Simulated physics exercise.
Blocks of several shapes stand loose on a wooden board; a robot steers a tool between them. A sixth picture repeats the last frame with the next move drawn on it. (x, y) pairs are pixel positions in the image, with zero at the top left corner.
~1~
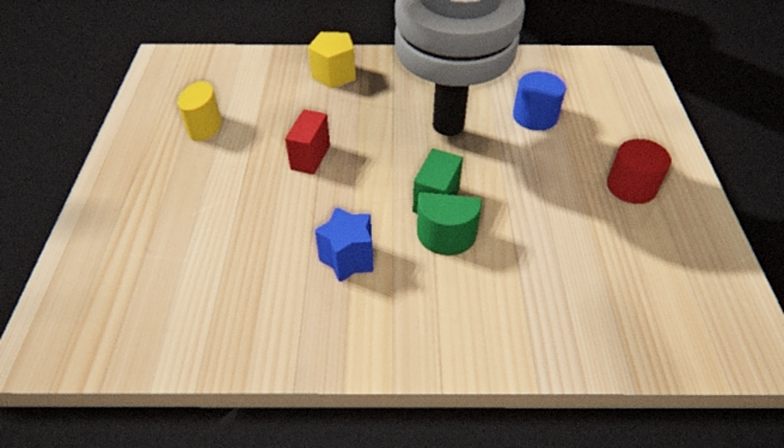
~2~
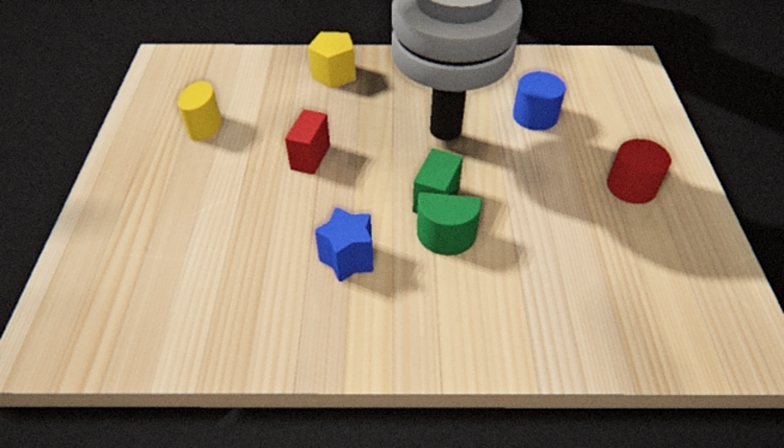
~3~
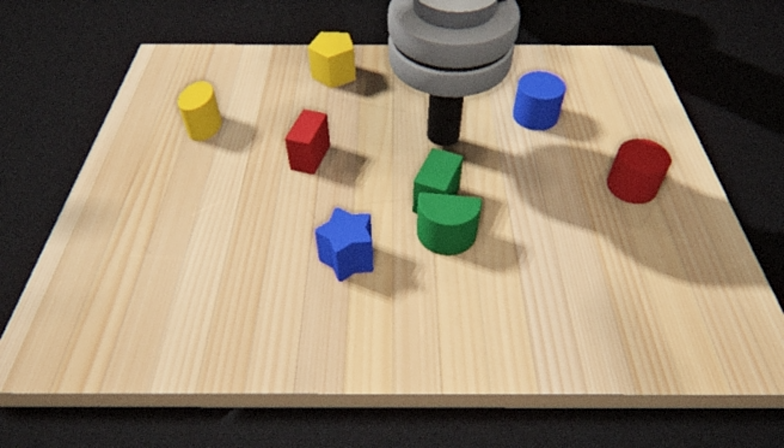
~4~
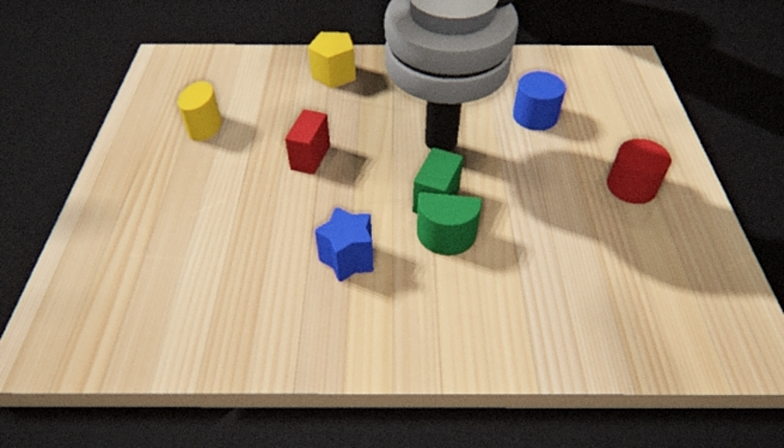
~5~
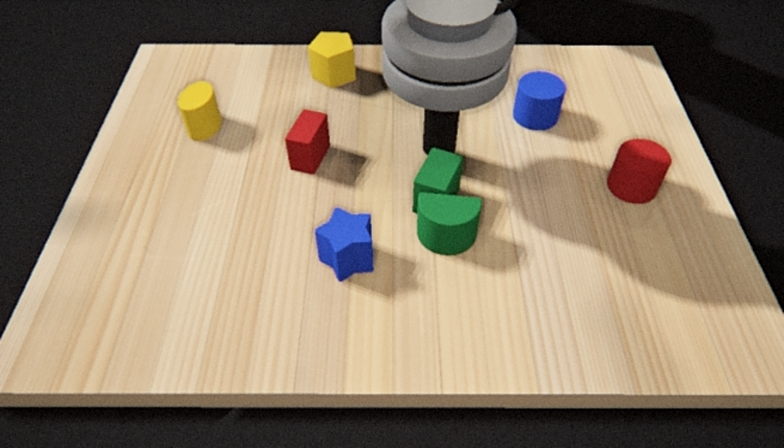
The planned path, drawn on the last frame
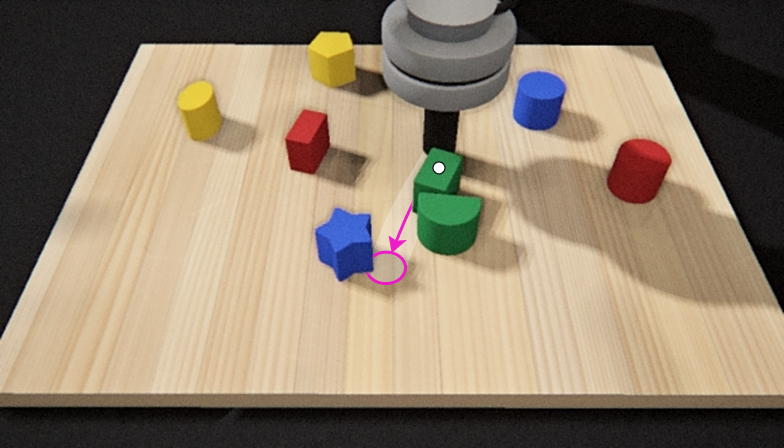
A robot's dark, rod-like tool moved a short way toward the viewer and slightly left, closing in on the green rectangular block, while all the colored blocks on the wooden board stayed still.
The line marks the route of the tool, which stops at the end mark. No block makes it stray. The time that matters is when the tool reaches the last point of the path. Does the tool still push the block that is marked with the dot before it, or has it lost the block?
Expect to find it next to or behind the tool.
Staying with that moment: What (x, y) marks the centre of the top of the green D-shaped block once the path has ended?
At (488, 254).
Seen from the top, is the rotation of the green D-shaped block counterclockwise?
Yes, it checks out.
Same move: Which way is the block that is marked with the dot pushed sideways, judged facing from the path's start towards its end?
Measured against the direction from start to end, the block that is marked with the dot shifts toward the left-hand side.
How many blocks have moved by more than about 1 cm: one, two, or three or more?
It should be two, as far as I can tell.
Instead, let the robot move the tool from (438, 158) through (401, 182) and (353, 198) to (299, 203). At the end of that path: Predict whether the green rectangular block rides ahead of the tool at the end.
It is no longer ahead.
Path on the board, from (438, 158) via (420, 190) and (402, 226), ending at (386, 268); the dot is on the green rectangular block.
On the path given first. One third of the way, tool (420, 181); green rectangular block (438, 191), turned 25° anticlockwise; green D-shaped block (458, 226).
Two thirds of the way, tool (403, 217); green rectangular block (434, 224), turned 60° anticlockwise; green D-shaped block (478, 247), turned 45° anticlockwise.
At the end, tool (386, 259); blue star (344, 231), turned 15° clockwise; green rectangular block (435, 250), turned 90° anticlockwise; green D-shaped block (488, 254), turned 75° anticlockwise.
